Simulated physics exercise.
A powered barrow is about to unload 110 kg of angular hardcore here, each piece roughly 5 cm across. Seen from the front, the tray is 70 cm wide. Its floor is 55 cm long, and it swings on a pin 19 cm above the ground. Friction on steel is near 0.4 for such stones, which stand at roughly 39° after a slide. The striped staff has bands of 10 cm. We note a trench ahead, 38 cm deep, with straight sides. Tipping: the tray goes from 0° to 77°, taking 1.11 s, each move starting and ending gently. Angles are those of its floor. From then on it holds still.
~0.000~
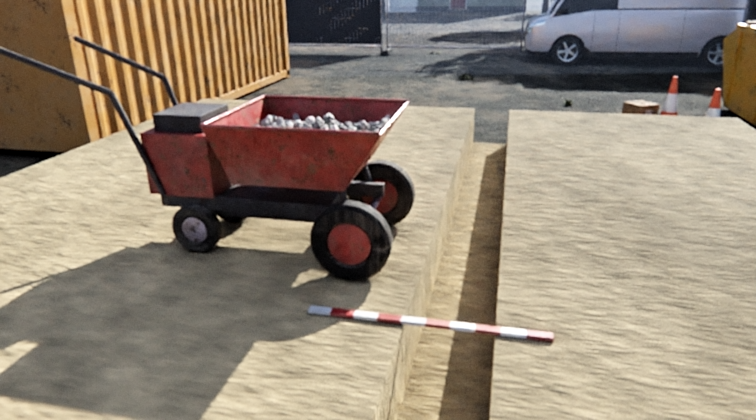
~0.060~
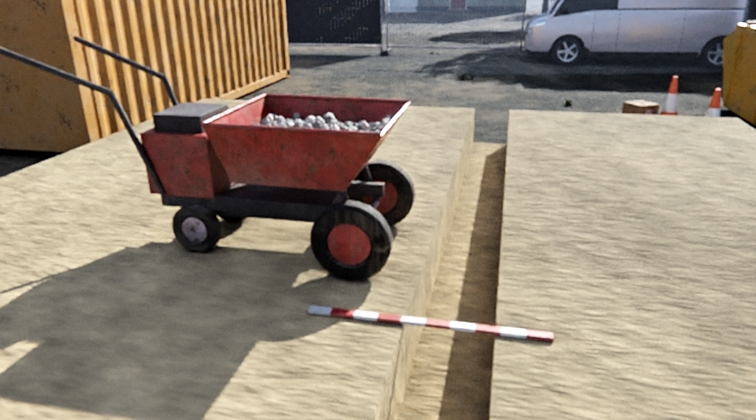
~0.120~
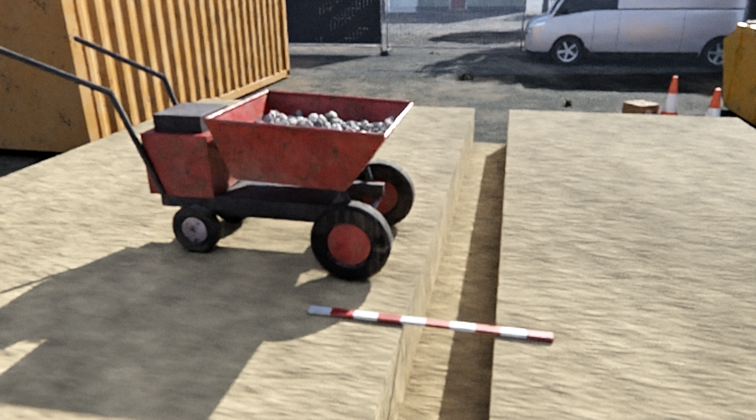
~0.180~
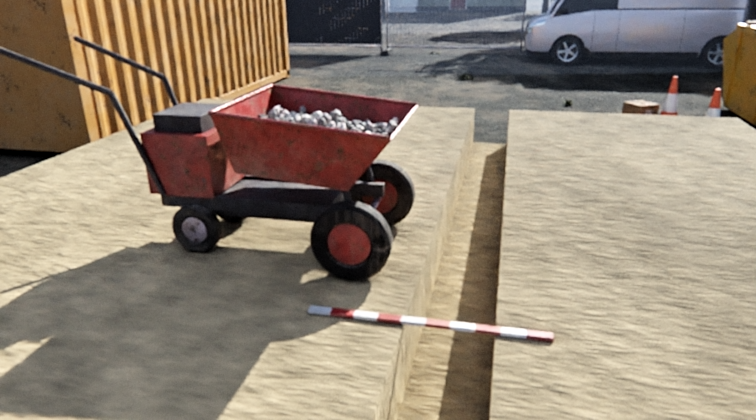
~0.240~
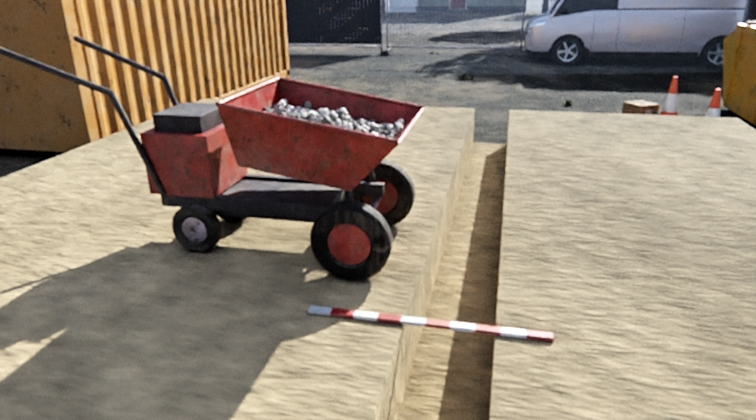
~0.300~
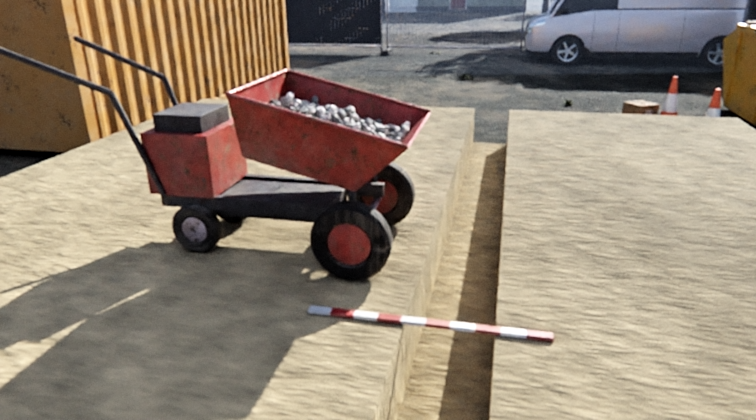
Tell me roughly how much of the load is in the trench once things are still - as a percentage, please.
I would put it at 65 %.
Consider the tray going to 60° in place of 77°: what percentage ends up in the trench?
Roughly 10%.
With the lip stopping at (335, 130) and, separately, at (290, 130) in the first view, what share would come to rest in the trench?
100 %, then 65 %.
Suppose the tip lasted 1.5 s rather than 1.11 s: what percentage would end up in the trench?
Then about 70 per cent.
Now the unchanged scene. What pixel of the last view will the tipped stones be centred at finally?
In the last view, about (488, 303).
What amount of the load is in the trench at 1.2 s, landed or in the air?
I'd put it near 10 per cent.
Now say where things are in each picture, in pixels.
In the first picture, the tray is at 0°, its lip at (379, 135); the top of the load is at (319, 122).
In the second picture, lip at (381, 135), floor tilted 1°, highest stones at (313, 122); the stones move at 0.2 m/s on average.
In the third picture, the tray is at 3°, its lip at (385, 136); the top of the load is at (305, 119); the stones move at 0.3 m/s on average.
In the fourth picture, lip at (391, 139), floor tilted 5°, highest stones at (297, 116); the stones move at 0.5 m/s on average.
In the fifth picture, the tray is at 9°, its lip at (399, 142); the top of the load is at (294, 112); the stones move at 0.6 m/s on average.
In the sixth picture, the tray is at 14°, its lip at (408, 147); the top of the load is at (290, 103); the stones move at 0.7 m/s on average.
After 0.8 s the floor is at 65°; 100 % in the tray; the foremost stones are at (459, 209).
After 1.2 s the floor is at 77°; 78 % in the tray, 8 % in the trench, 13 % past the trench; the foremost stones are at (543, 259).
After 1.6 s the floor is at 77°; 40 % in the tray, 25 % in the trench, 35 % past the trench; the foremost stones are at (626, 283).
After 3.5 s the floor is at 77°; 0 % in the tray, 65 % in the trench, 35 % past the trench; the foremost stones are at (658, 287).
